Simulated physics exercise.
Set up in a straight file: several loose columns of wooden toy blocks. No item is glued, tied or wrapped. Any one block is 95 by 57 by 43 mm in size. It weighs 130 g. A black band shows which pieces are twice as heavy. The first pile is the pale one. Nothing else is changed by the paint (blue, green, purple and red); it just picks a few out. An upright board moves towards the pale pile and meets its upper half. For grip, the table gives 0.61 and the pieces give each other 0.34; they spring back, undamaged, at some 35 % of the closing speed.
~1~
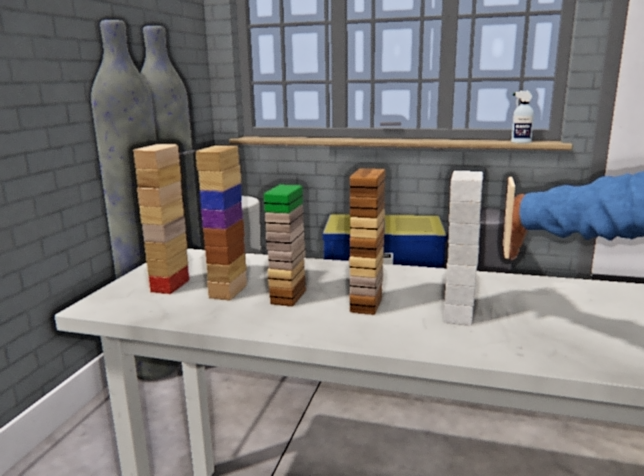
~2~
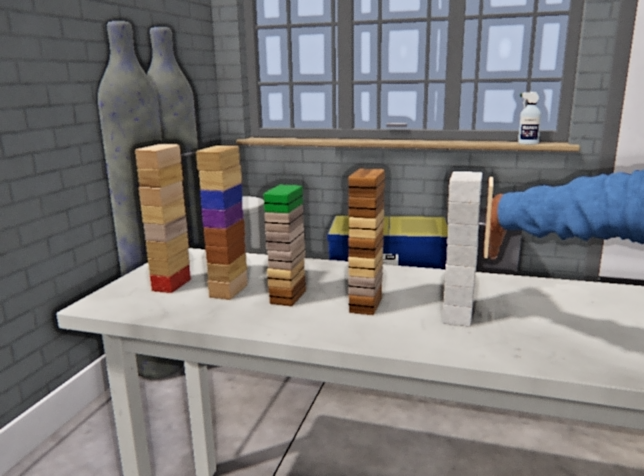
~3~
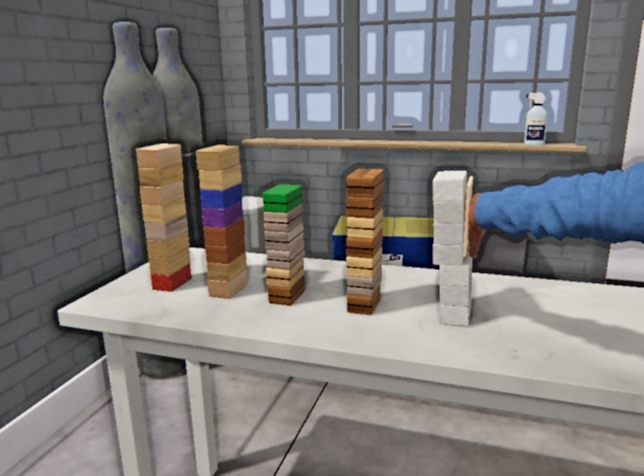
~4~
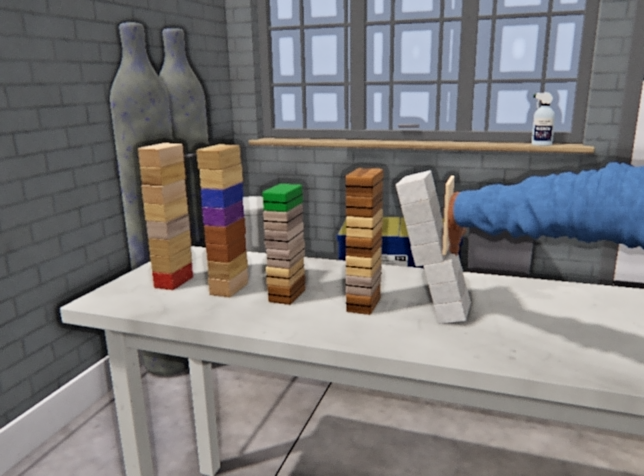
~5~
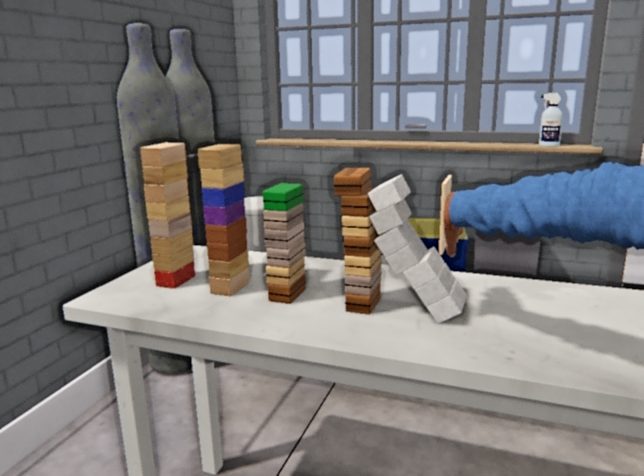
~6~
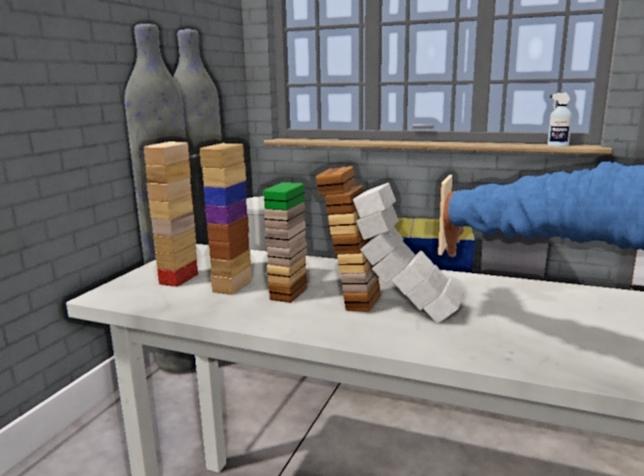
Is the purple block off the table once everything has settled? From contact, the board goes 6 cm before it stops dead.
Yes, it has come off.
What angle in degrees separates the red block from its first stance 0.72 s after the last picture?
Something like 25°, more or less.
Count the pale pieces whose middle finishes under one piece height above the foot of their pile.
4.
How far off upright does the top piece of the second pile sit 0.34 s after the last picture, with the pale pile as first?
About 40 degrees from upright.
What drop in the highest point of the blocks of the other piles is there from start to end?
About 18 cm.
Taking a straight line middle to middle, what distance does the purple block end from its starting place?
Close to 113 cm, start to finish.
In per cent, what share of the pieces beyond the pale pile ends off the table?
Estimate: About 35% of them.
Then, 0.34 s on from the sixth picture, 7 of the pale pile down; none of the 29 other blocks off the table, 13 disturbed; purple block unmoved; green block tipped 12°.
Then, 0.72 s on from the sixth picture, 7 of the pale pile down; none of the 29 other blocks off the table, 29 disturbed; purple block tipped 4°, 36 mm lower; green block tipped 25°, 6 cm lower.
Then, 1.34 s on from the sixth picture, 7 of the pale pile down; 9 of the 29 other blocks off the table; purple block tipped 72°, 90 cm lower; blue block on its side.
Finally, 7 of the pale pile down; 10 of the 29 other blocks off the table; purple block 92 cm lower; blue block on its side; green block tipped 59°, 16 cm lower.
